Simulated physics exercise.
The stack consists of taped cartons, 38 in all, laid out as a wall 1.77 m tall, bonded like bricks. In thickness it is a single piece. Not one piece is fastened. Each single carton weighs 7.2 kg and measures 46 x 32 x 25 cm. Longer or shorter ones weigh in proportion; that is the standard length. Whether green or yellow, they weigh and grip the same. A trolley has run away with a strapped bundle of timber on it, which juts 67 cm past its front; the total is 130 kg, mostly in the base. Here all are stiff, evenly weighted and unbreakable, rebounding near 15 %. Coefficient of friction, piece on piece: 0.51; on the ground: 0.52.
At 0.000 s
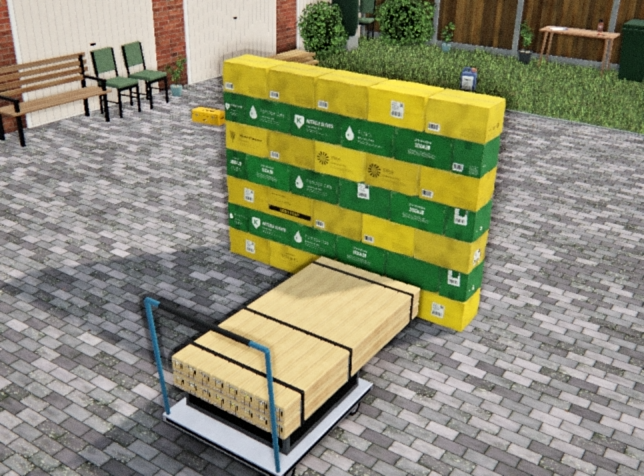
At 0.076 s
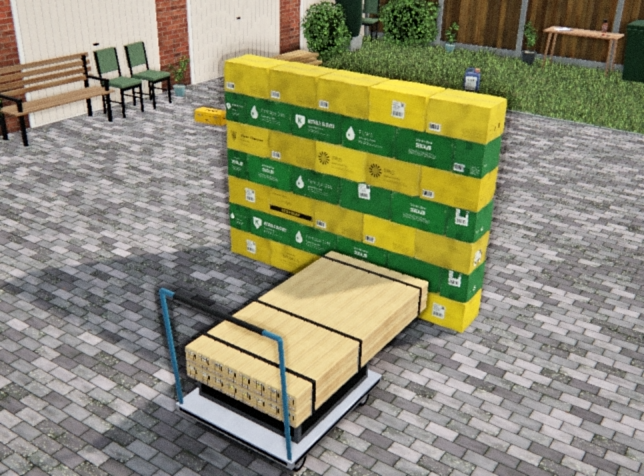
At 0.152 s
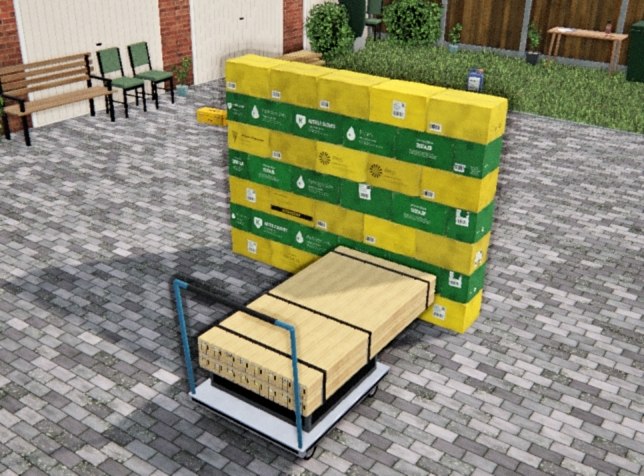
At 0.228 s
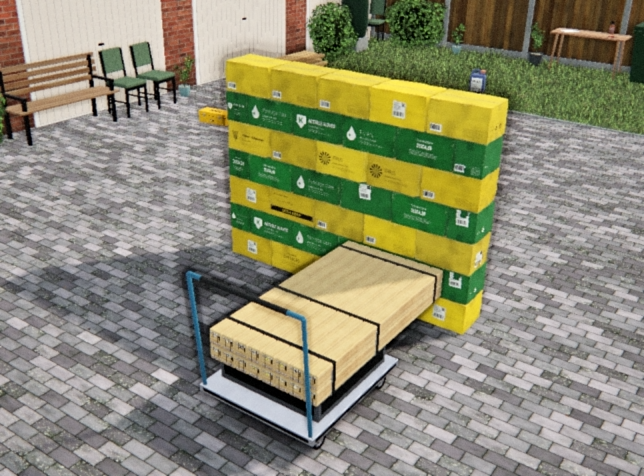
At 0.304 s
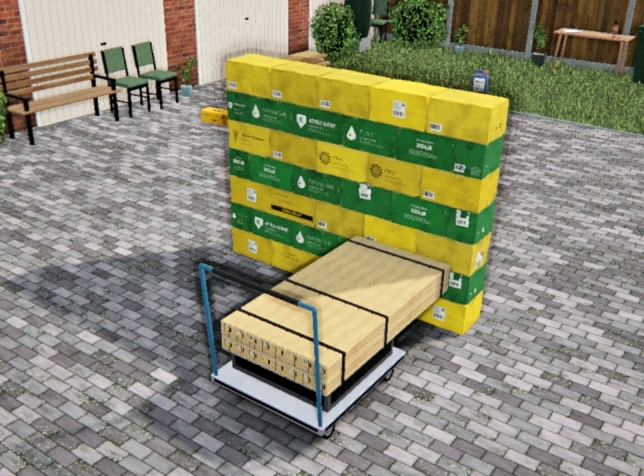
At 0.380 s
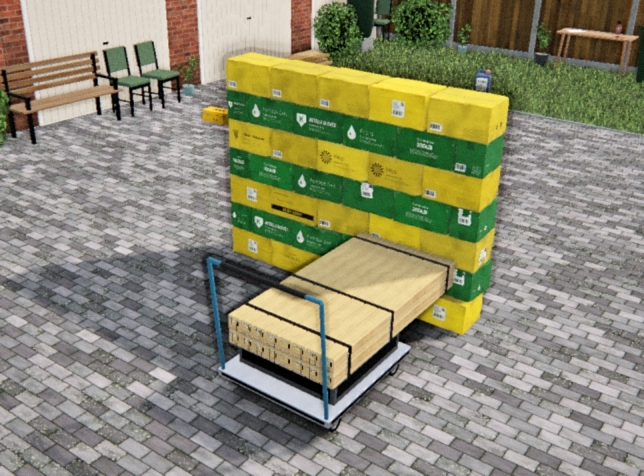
Flatbed trolley carrying strapped timber rolling across block paving towards a wall of green and yellow cartons, its load nudging into them.
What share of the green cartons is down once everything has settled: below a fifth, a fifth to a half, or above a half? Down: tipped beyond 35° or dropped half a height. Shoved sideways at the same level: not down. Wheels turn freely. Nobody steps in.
Below a fifth of them.
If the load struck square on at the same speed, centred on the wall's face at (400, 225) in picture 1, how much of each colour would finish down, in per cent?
Yellow 0%, green 0%.
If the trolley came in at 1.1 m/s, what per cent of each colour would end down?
Yellow 0%, green 0%.
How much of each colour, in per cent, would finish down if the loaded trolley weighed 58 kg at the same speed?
Yellow 0, green 0 per cent.
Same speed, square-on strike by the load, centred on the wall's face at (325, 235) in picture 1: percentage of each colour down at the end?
Result - yellow: 0 %; green: 0 %.
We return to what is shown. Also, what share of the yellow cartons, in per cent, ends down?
Colour yellow - 0 percent down at the end.
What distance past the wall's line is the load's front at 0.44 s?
It is some 10 centimetres past it.
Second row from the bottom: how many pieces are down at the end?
0, all told.
After 0.44 s, load 10 cm past the wall's line, still rolling; none of the 18 green cartons down (0 of 38 in all colours); top green carton shifted 27 mm.
After 0.50 s, load 12 cm past the wall's line, still rolling; none of the 18 green cartons down (0 of 38 in all colours); top green carton leaning 3°.
After 0.70 s, load 13 cm past the wall's line, stopped; none of the 18 green cartons down (0 of 38 in all colours); top green carton shifted 13 cm.
After 1.18 s, load 12 cm past the wall's line, stopped; none of the 18 green cartons down (0 of 38 in all colours); top green carton shifted 8 cm.
At rest (1.8 s), load 12 cm past the wall's line, stopped; none of the 18 green cartons down (0 of 38 in all colours); top green carton shifted 9 cm; top yellow carton unmoved. That is 0 per cent. As the last picture would show them, middles, top green carton near (485, 150), top yellow carton near (259, 75).
